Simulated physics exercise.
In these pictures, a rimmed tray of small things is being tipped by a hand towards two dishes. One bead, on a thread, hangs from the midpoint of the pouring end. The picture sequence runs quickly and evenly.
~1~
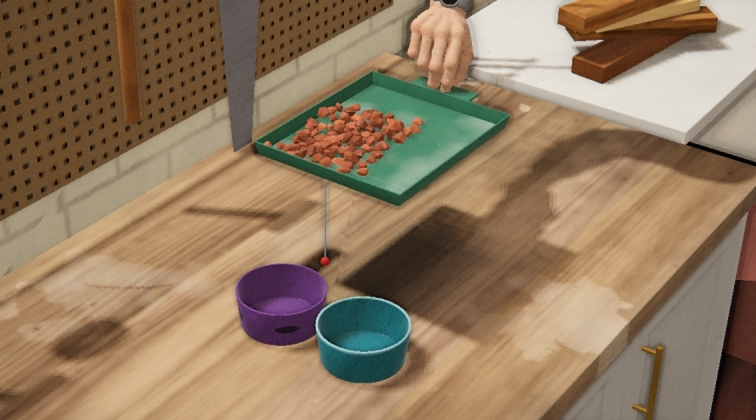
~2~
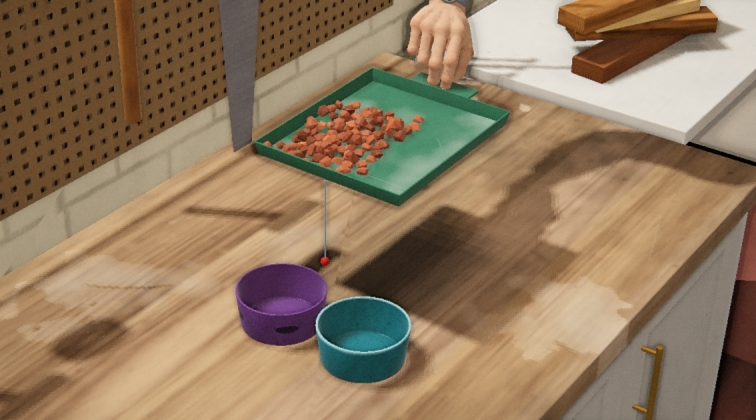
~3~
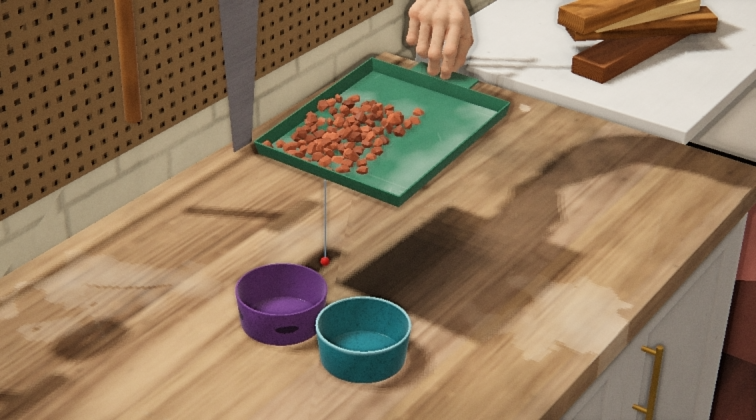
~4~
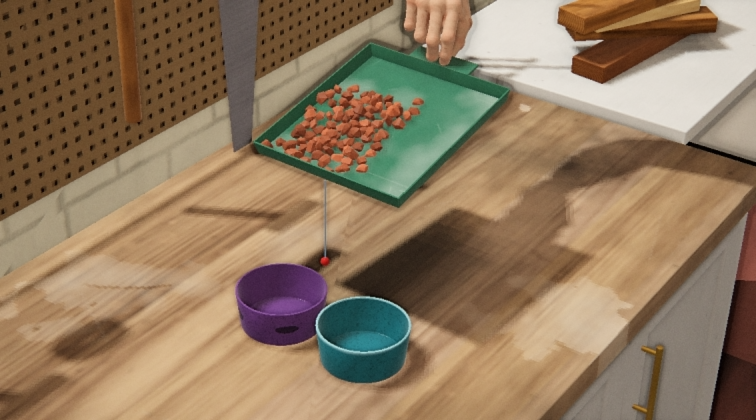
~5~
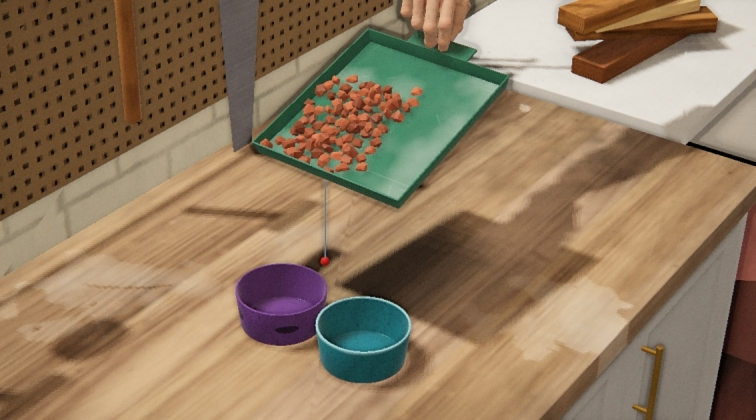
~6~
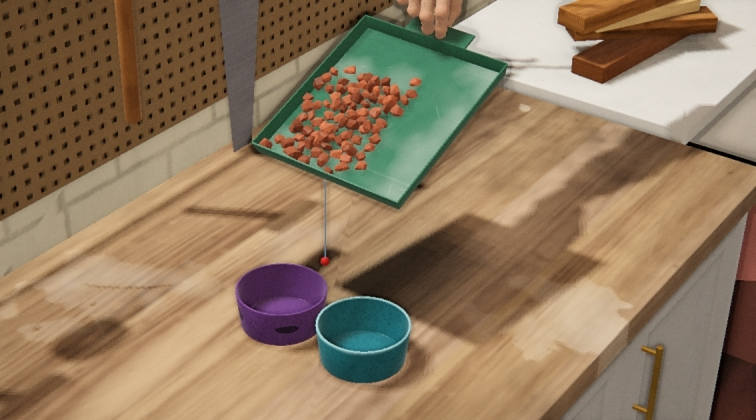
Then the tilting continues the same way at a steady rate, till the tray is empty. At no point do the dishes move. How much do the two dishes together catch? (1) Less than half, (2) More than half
(2) More than half.
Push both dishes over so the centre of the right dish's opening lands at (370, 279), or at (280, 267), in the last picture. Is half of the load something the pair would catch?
In the first position shy of half, in the second shy of half.
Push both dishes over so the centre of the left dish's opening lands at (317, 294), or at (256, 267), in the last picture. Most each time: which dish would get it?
The first time it's the left member, the second time the right member.
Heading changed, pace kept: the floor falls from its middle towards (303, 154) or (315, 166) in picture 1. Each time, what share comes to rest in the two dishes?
20 % and 50 %.
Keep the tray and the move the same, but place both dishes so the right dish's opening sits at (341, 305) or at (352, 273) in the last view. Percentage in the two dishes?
Some 70 percent in the first case, 0 percent in the second.
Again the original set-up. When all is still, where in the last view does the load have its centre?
Near pixel (293, 324).
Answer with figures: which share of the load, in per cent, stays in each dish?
The share is 50 per cent in the left dish and 30 per cent in the right dish.
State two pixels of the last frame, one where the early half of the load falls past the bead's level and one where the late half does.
Half one: (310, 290), half two: (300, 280).
Just after the last frame, tray tipped steeply; almost all on the tray; about a tenth in the air.
A moment on, tray tipped past a quarter turn; roughly a quarter on the tray; roughly a quarter in the right dish; roughly a third in the left dish; about a tenth outside both; about a tenth in the air.
Further on, tray tipped past a quarter turn; roughly a third in the right dish; roughly half in the left dish; about a tenth outside both.
When it is over, tray tipped past a quarter turn; roughly a third in the right dish; roughly half in the left dish; about a tenth outside both.
